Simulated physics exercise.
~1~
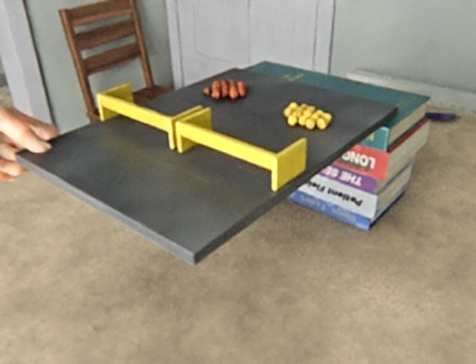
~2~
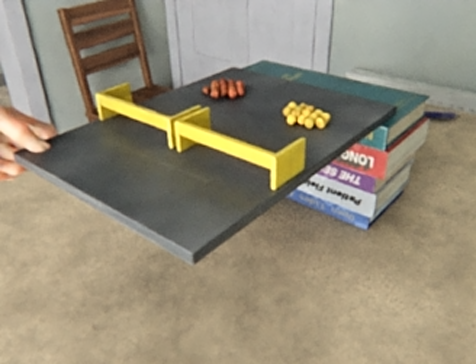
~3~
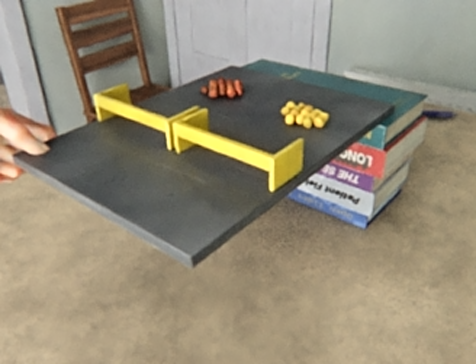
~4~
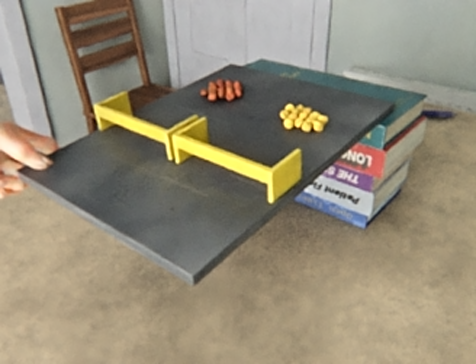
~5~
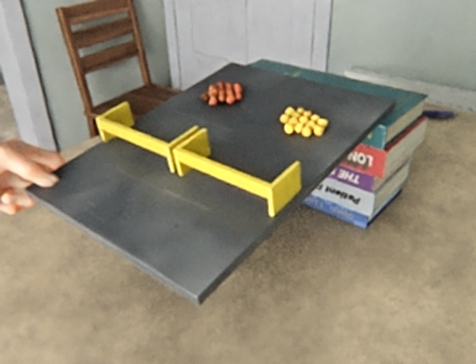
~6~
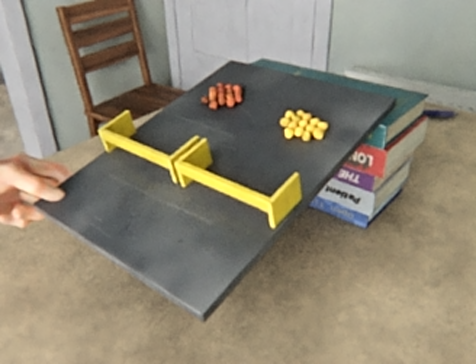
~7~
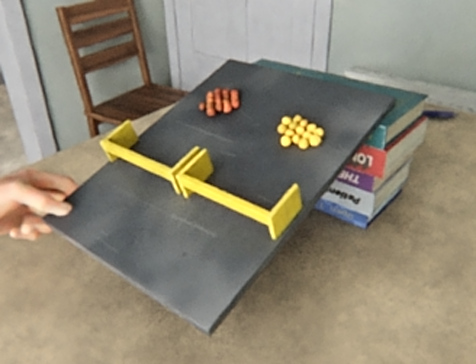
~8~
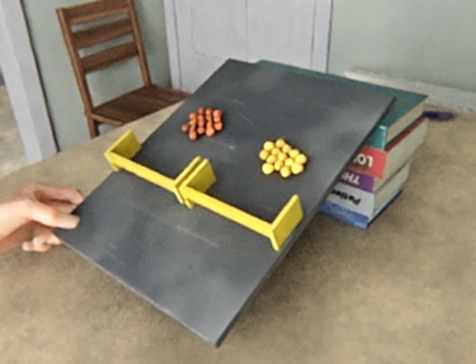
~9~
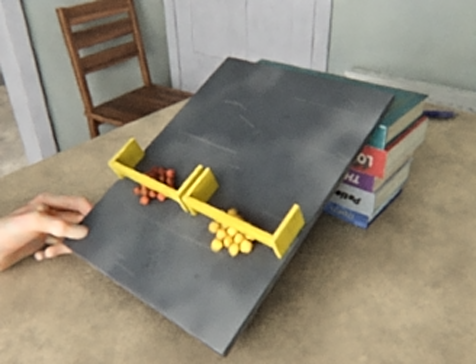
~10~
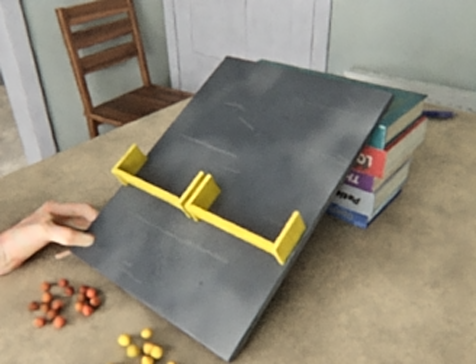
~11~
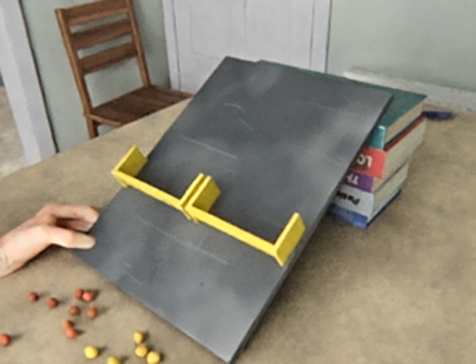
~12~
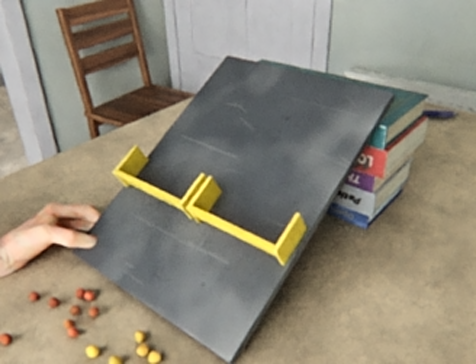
A hand lowers a dark board's end, and red and yellow balls roll under yellow bars onto the table.
